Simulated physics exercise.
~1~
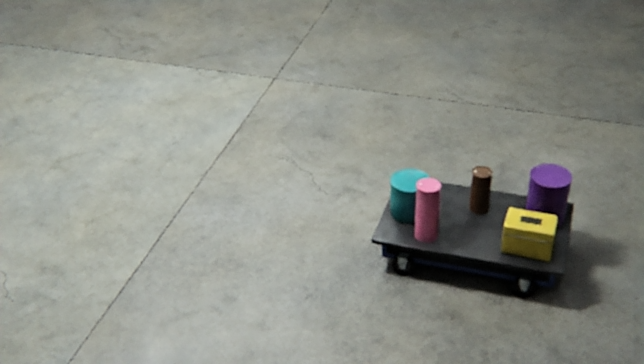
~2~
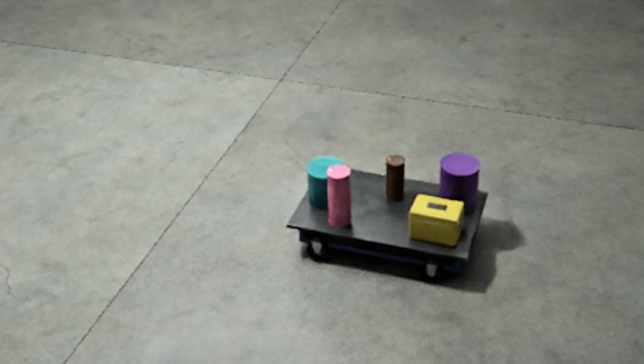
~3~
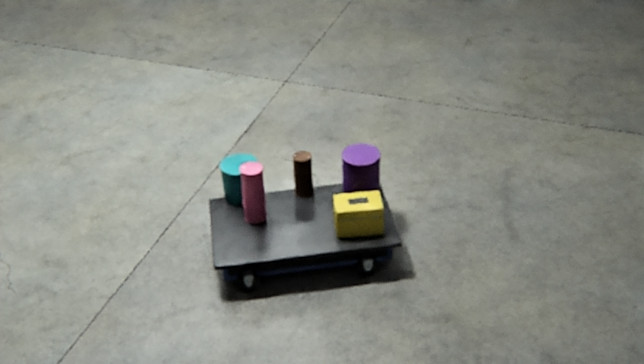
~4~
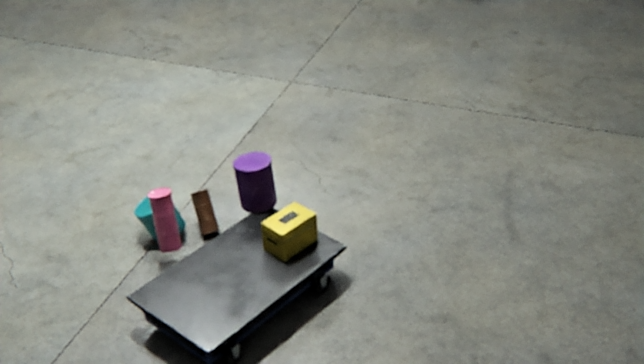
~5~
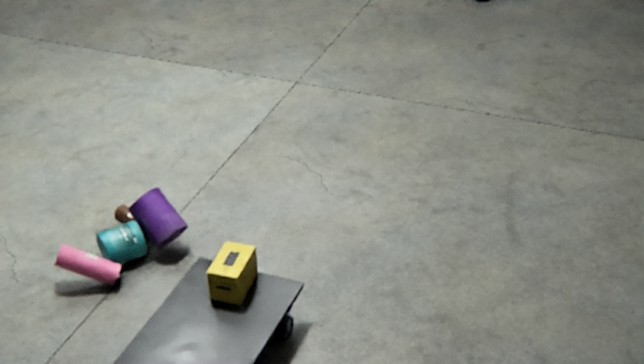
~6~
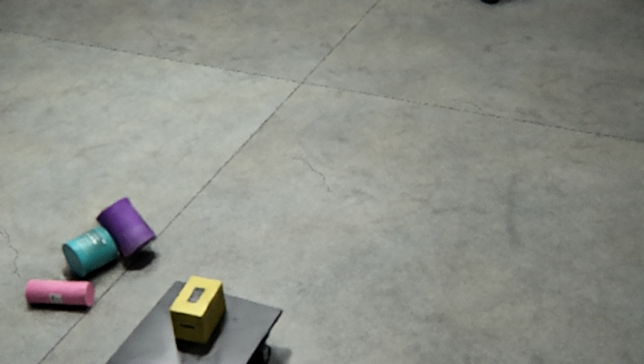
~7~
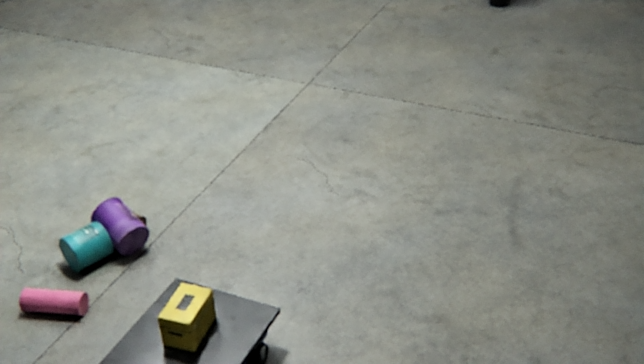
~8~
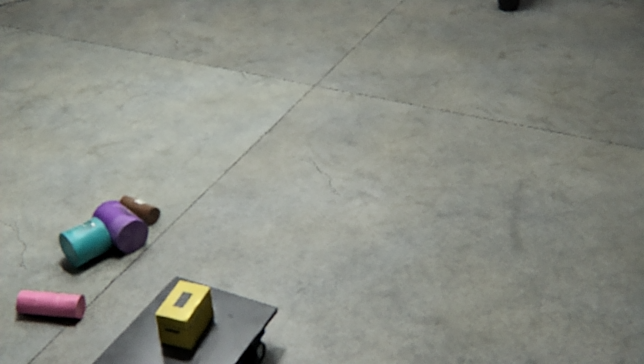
On a bare concrete floor, a dark wheeled cart carrying five objects rolled left and then swung toward the viewer, spilling its pink, brown, turquoise and purple cylinders, which ended up lying on the floor while the yellow box stayed on the stopped cart.
